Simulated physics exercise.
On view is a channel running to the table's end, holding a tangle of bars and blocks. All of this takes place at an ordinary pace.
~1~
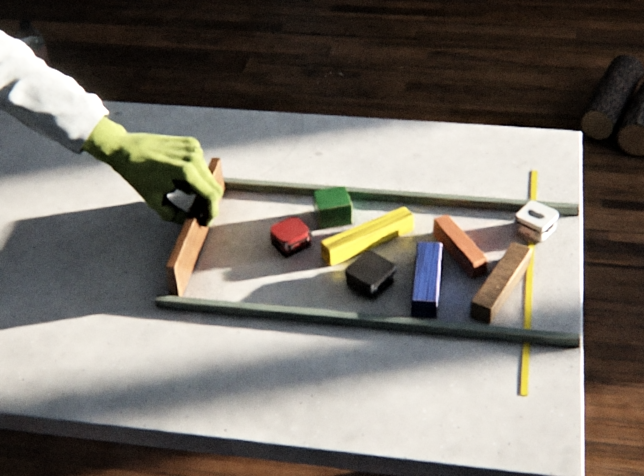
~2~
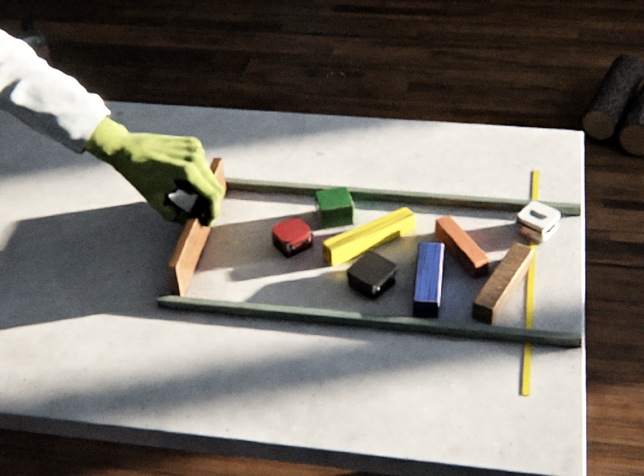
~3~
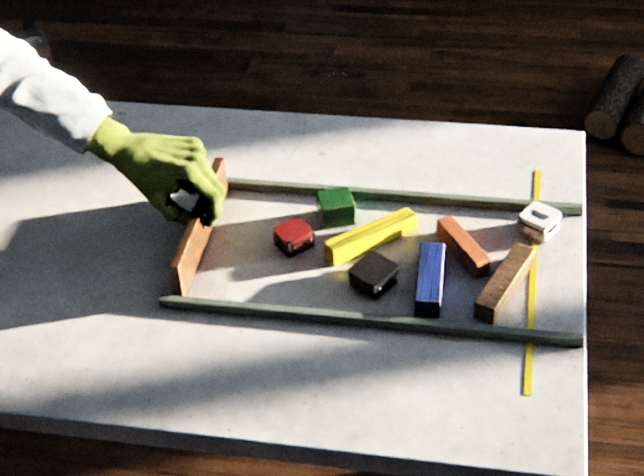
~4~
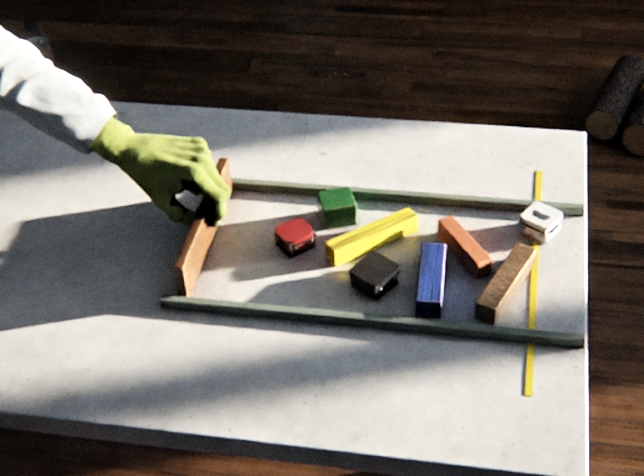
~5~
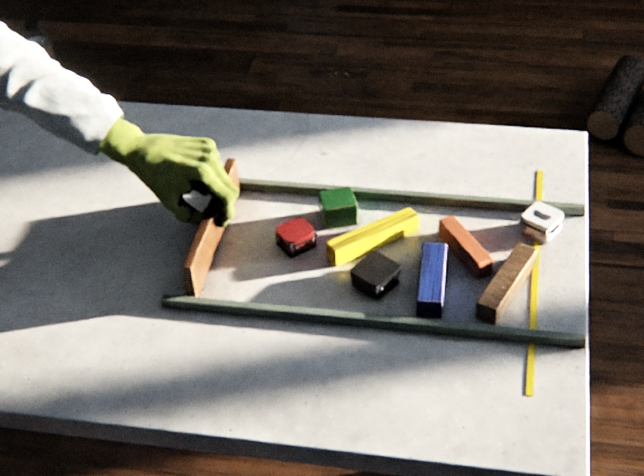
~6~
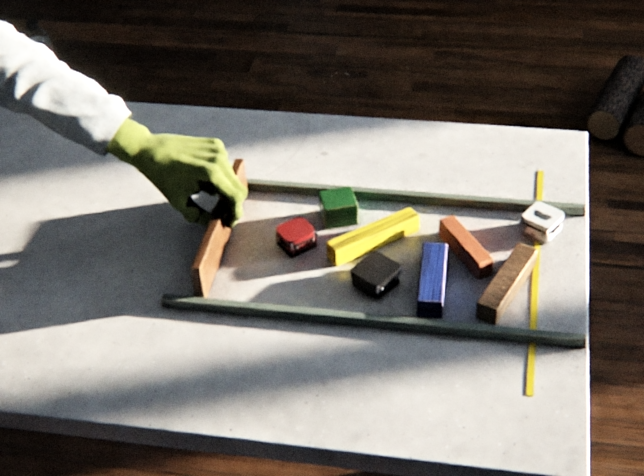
On a pale tabletop in a dark wood-floored room, a green-gloved hand grips an upright orange-brown board at the left end of a channel scattered with colourful bars and blocks. The hand holds almost still at first, then slides the board slightly rightward, while the pieces stay apparently undisturbed.
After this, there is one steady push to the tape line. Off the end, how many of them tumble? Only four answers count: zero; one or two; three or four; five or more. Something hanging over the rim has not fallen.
My answer: Three or four.
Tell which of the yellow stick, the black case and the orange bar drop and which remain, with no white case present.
Outcome for the yellow stick: It stays; for the black case: It stays; for the orange bar: It drops.
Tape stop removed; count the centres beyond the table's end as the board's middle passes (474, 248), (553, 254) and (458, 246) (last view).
0, 5 and 0.
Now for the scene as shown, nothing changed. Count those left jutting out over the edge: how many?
Things overhanging at the end: 1.
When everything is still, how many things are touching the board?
In total, 3.
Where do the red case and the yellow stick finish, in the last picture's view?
Final positions: Near (557, 249); near (577, 264).
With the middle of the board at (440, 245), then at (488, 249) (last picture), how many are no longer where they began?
Well, it's 7 at the first one and 8 at the second.
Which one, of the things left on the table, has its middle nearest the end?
It's the yellow stick that ends up nearest.
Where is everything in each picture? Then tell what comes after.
The first picture shows white case (536, 223); brown bar (502, 282); orange bar (459, 246); board (197, 225); tape (530, 270).
The second picture shows brown bar (503, 283); board (199, 225).
The third picture shows orange bar (463, 246); green block (336, 208).
The fourth picture shows white case (541, 224); blue stick (431, 279).
The fifth picture shows brown bar (507, 283); red case (296, 237).
The sixth picture shows white case (542, 224); brown bar (507, 283); orange bar (465, 246); board (221, 227); tape (536, 270).
A little later, none off yet; white case at rest near (542, 224); brown bar at rest near (507, 283); orange bar at rest near (465, 246).
Next, none off yet; white case at rest near (542, 224); brown bar shifted a little near (531, 290); orange bar shifted about its own width near (515, 257).
When it is over, the number that fall off is three or four; down, blue stick, orange bar, brown bar and white case.
